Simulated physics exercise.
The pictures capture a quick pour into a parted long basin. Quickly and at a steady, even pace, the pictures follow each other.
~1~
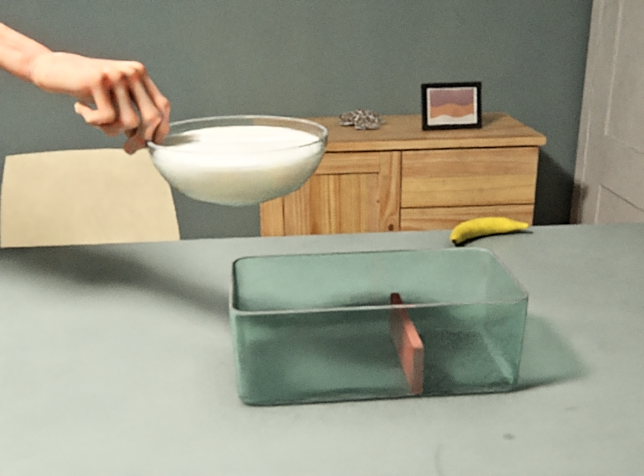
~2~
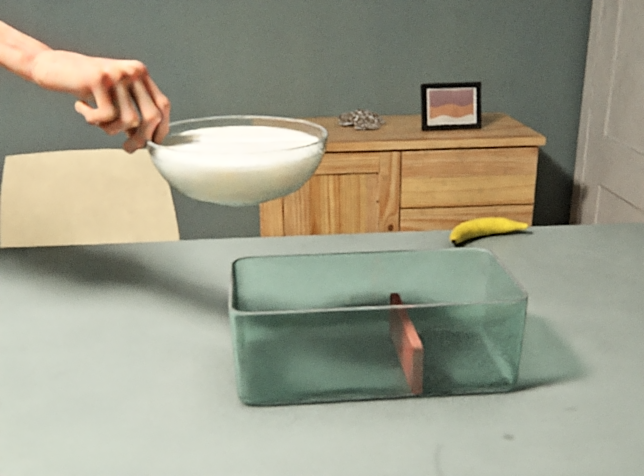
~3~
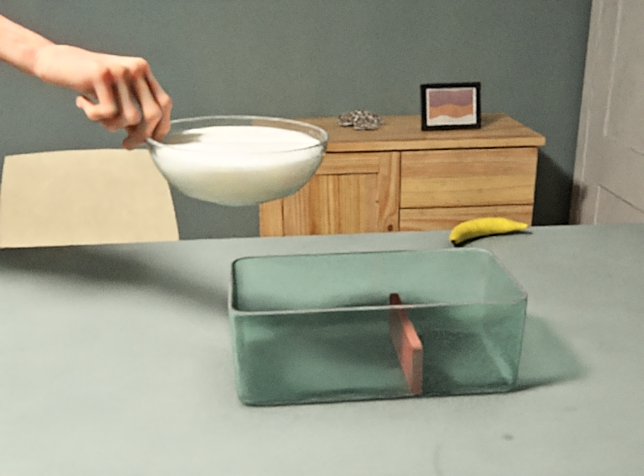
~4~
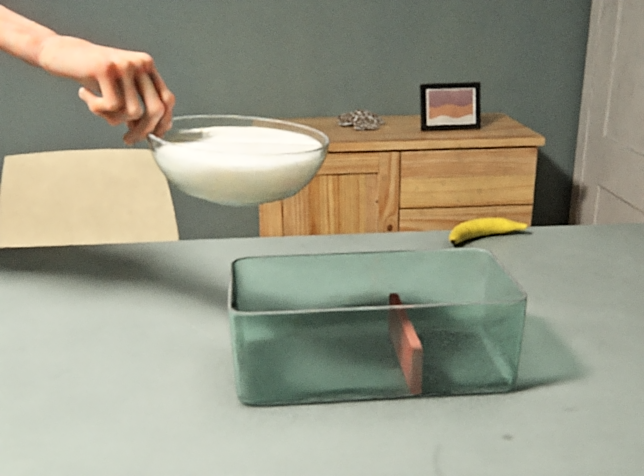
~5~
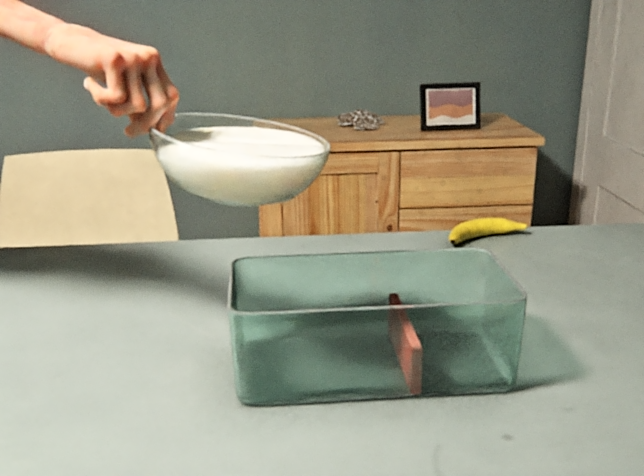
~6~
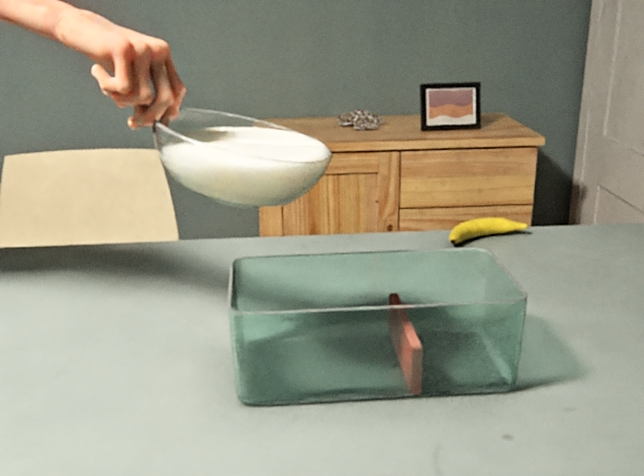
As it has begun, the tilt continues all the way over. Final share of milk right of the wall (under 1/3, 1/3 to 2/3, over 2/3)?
Under 1/3.
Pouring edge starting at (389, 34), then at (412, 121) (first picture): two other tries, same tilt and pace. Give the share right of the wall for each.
Estimate, first then second: 70 per cent and 75 per cent.
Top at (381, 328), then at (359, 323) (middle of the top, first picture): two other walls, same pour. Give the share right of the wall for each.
I'd expect near 50 percent the first time and near 70 percent the next.
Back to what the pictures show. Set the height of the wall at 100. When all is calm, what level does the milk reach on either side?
The left comes to 50 % and the right to 20 %.
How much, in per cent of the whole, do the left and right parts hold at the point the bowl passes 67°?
So the left part has 25 percent, while the right part has 10.
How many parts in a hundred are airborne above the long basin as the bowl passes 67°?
Roughly 35 percent.
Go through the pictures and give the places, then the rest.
It leans 0°; its right rim is at (327, 133); the milk meets the walls at (152, 145) and (322, 140); the long basin's rim runs from (232, 285) to (509, 273); the wall's top is at (406, 320), in the first picture.
It leans 1°; its right rim is at (326, 134); the milk meets the walls at (152, 145) and (322, 141), in the second picture.
It leans 2°; its right rim is at (327, 136); the milk meets the walls at (152, 143) and (323, 142), in the third picture.
It leans 5°; its right rim is at (328, 141); the milk meets the walls at (155, 142) and (324, 144), in the fourth picture.
It leans 9°; its right rim is at (329, 147); the milk meets the walls at (156, 142) and (325, 145), in the fifth picture.
It leans 14°; its right rim is at (330, 154); the milk meets the walls at (160, 142) and (325, 147); 1 per cent is over the edge, in the sixth picture.
A moment on, the bowl is tipped part way and 27 per cent is still to pour, 25 is left of the wall and 10 right of it.
Next, the bowl is tipped on its side and 0 per cent is still to pour, 77 is left of the wall and 15 right of it.
Then the bowl is tipped right over and 0 per cent is still to pour, 78 is left of the wall and 16 right of it.
Later the bowl is tipped right over and 0 per cent is still to pour, 78 is left of the wall and 16 right of it.
In the end 78 per cent lies left of the wall, 16 right of it and 5 outside.
